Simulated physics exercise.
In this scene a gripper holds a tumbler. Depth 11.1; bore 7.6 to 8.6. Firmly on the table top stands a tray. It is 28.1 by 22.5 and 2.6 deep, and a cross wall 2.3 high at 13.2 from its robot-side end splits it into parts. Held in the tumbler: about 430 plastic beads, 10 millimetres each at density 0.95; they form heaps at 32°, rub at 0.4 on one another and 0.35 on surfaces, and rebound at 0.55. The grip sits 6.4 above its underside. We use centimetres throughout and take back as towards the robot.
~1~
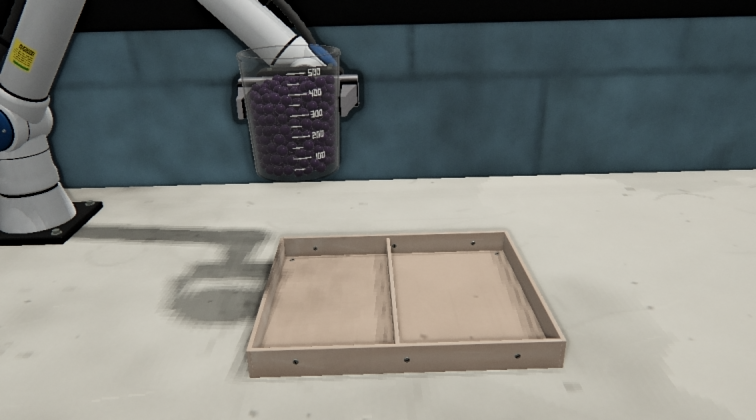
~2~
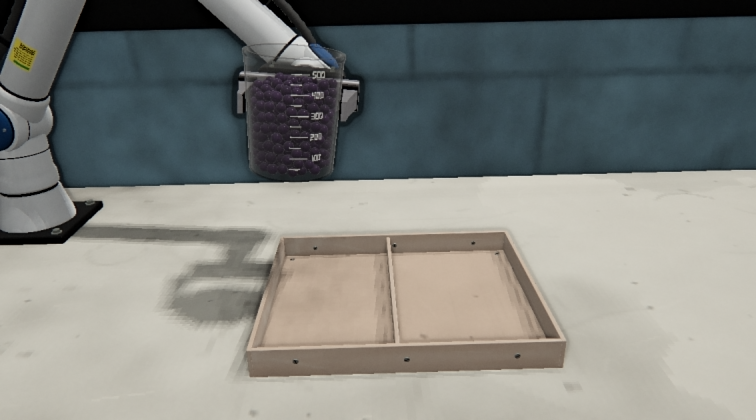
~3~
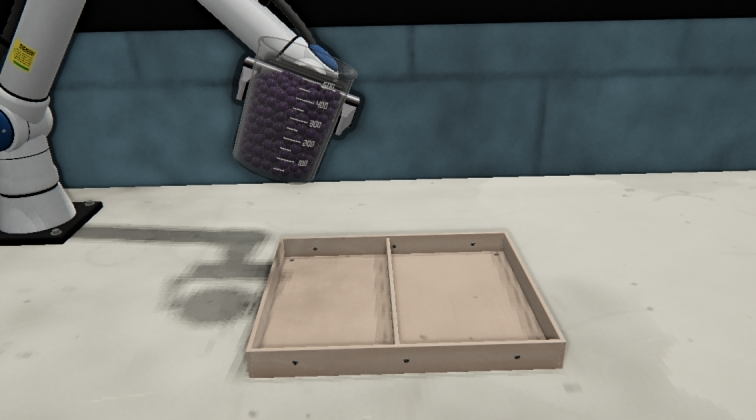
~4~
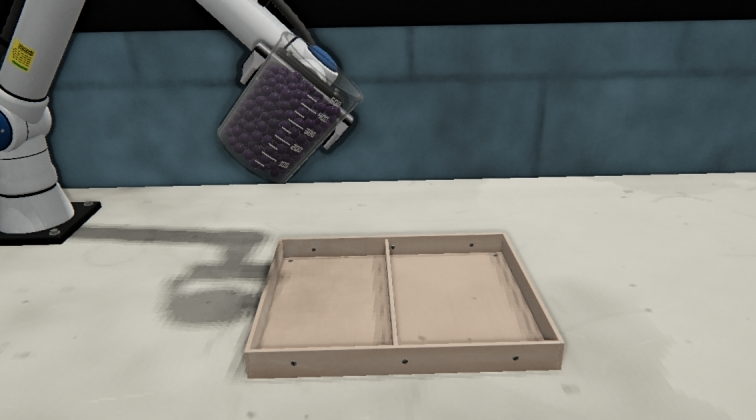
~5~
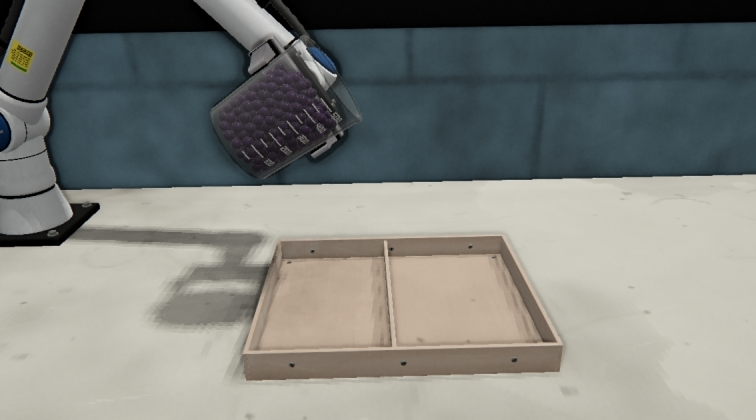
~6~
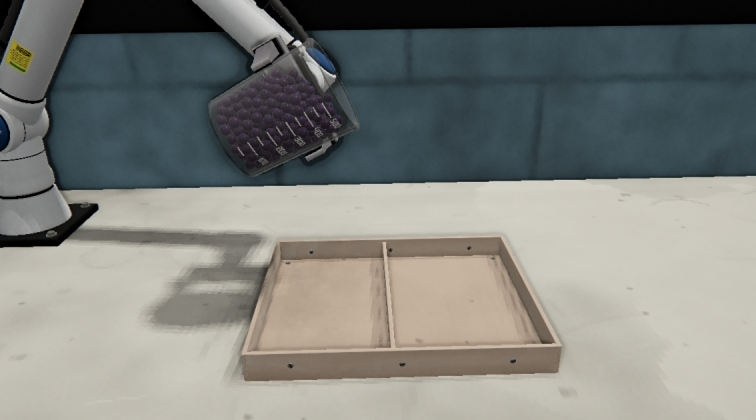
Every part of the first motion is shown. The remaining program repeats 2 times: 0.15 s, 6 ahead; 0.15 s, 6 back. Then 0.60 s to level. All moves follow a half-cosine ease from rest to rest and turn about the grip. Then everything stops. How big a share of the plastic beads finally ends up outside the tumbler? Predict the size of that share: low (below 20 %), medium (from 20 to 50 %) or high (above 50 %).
Predicted share: Medium.
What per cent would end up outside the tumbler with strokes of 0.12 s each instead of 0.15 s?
Then about 50 per cent.
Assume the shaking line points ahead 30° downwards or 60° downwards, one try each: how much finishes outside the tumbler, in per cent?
You'd get some 15 per cent with the first setting and some 5 per cent with the second.
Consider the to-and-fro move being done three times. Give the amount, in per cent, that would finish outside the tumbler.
About 45 %.
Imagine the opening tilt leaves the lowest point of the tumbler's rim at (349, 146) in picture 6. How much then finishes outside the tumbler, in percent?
I'd say close to 85 per cent.
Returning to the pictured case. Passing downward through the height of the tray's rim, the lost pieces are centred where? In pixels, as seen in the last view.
Their middle lies around (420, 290).
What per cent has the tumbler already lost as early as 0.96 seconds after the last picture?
Roughly 35 percent by that moment.
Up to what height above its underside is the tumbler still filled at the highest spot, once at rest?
8.5 cm.
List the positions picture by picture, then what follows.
In the first frame, tumbler middle at (294, 114), level; upper third of the load around (294, 98), from x 255 to 330, top at y 80; 430 in the tumbler.
In the second frame, tumbler middle at (293, 114), tilted 6° forward; upper third of the load around (291, 97), from x 255 to 330, top at y 80.
In the third frame, tumbler middle at (290, 114), tilted 22° forward; upper third of the load around (289, 98), from x 245 to 335, top at y 75.
In the fourth frame, tumbler middle at (287, 113), tilted 41° forward; upper third of the load around (281, 97), from x 230 to 335, top at y 70.
In the fifth frame, tumbler middle at (284, 113), tilted 57° forward; upper third of the load around (279, 97), from x 225 to 330, top at y 65.
In the sixth frame, tumbler middle at (283, 113), tilted 63° forward; upper third of the load around (276, 98), from x 220 to 335, top at y 75; 430 in the tumbler.
Then, 0.48 s later, tilted 63° forward, highest piece 24 above the table; 343 in the tumbler, 72 in the far-side part, 11 in the robot-side part, 4 in flight or on a rim.
Then, 0.96 s later, tilted 22° forward, highest piece 25 above the table; 280 in the tumbler, 111 in the far-side part, 33 in the robot-side part, 5 on the table or floor, 1 in flight or on a rim.
Then, 1.40 s later, level, highest piece 25 above the table; 280 in the tumbler, 112 in the far-side part, 32 in the robot-side part, 6 on the table or floor.
Then, 2.45 s later, level, highest piece 25 above the table; 280 in the tumbler, 112 in the far-side part, 32 in the robot-side part, 6 on the table or floor.
At rest, 280 in the tumbler, 112 in the far-side part, 32 in the robot-side part, 6 on the table or floor. That is 35 % outside the tumbler.
